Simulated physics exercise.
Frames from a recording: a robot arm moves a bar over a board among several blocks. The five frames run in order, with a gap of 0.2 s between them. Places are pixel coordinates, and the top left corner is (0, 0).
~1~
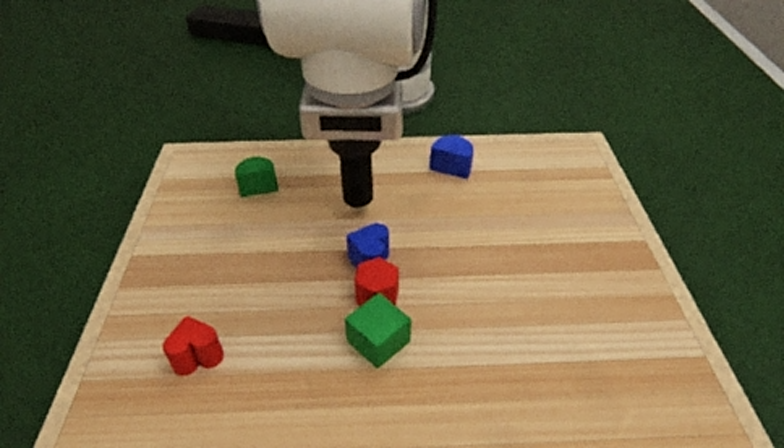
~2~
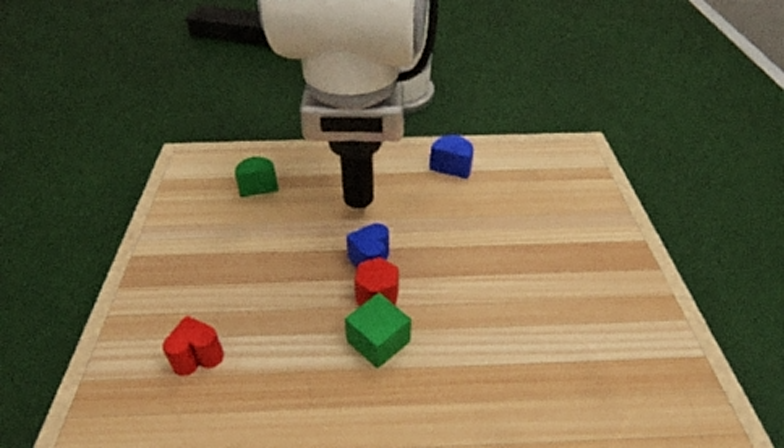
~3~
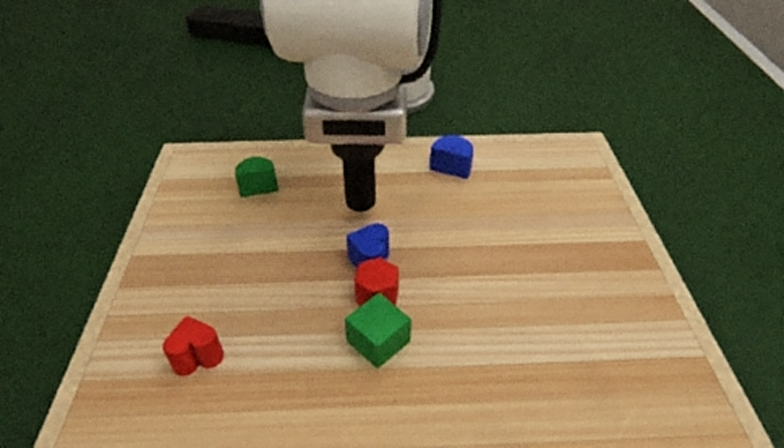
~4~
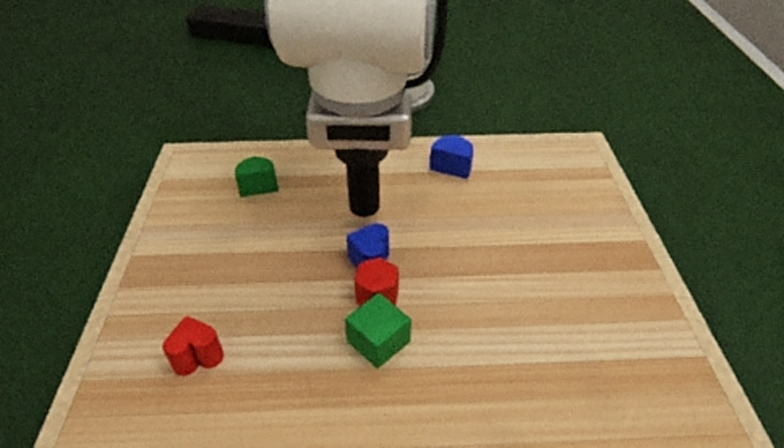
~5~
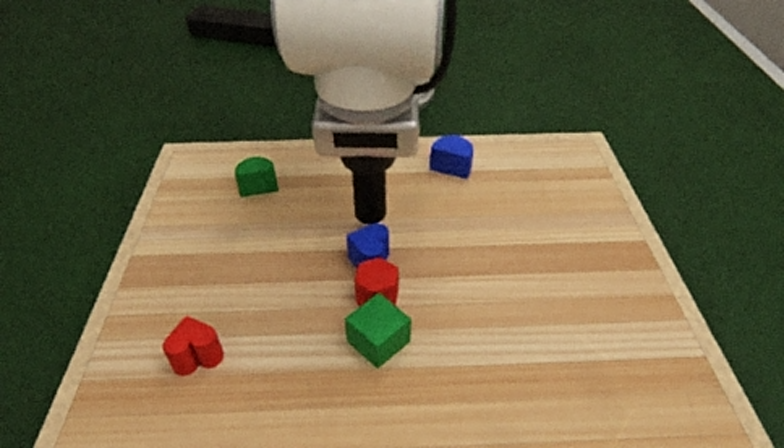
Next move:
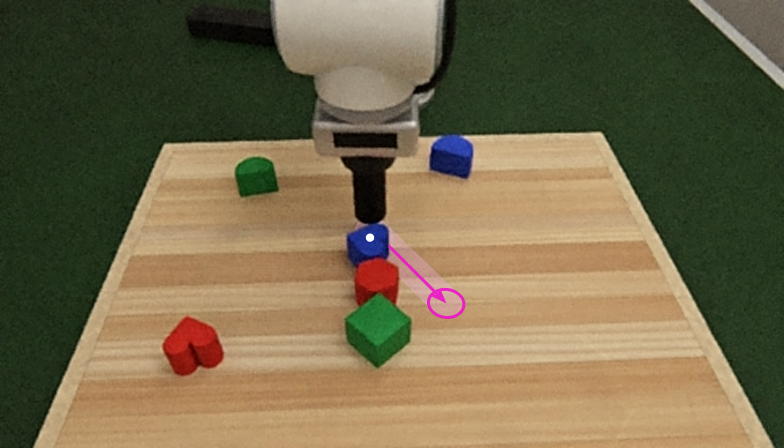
A robot arm with a dark bar hovers over a wooden board, just behind a blue heart-shaped block, a red hexagonal block and a green square block in a line. The bar barely shifts at first, then moves slightly toward the viewer and right, nearing the blue block while every block stays still.
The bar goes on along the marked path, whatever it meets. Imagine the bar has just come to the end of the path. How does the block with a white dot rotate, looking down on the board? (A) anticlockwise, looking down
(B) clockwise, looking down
B.
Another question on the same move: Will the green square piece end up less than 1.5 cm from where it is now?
Yes, I think so.
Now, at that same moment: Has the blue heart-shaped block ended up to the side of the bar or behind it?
That would be a yes.
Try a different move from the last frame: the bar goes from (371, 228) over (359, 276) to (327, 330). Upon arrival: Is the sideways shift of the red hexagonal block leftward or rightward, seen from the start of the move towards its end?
Left-hand side.
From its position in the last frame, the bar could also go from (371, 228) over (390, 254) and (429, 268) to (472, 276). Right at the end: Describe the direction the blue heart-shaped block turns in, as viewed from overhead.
From above, the turn goes clockwise.
The line goes from (371, 228) directly to (446, 303); the dot is on the blue heart-shaped block.
The first path, step by step. One third of the way, bar (395, 238); blue heart-shaped block (370, 248), turned 55° clockwise; red hexagonal block (377, 277).
Two thirds of the way, bar (420, 262); blue heart-shaped block (373, 251), turned 90° clockwise; red hexagonal block (374, 281); green square piece (379, 323).
At the end, bar (448, 290); blue heart-shaped block (373, 251), turned 90° clockwise; red hexagonal block (374, 281); green square piece (379, 323).
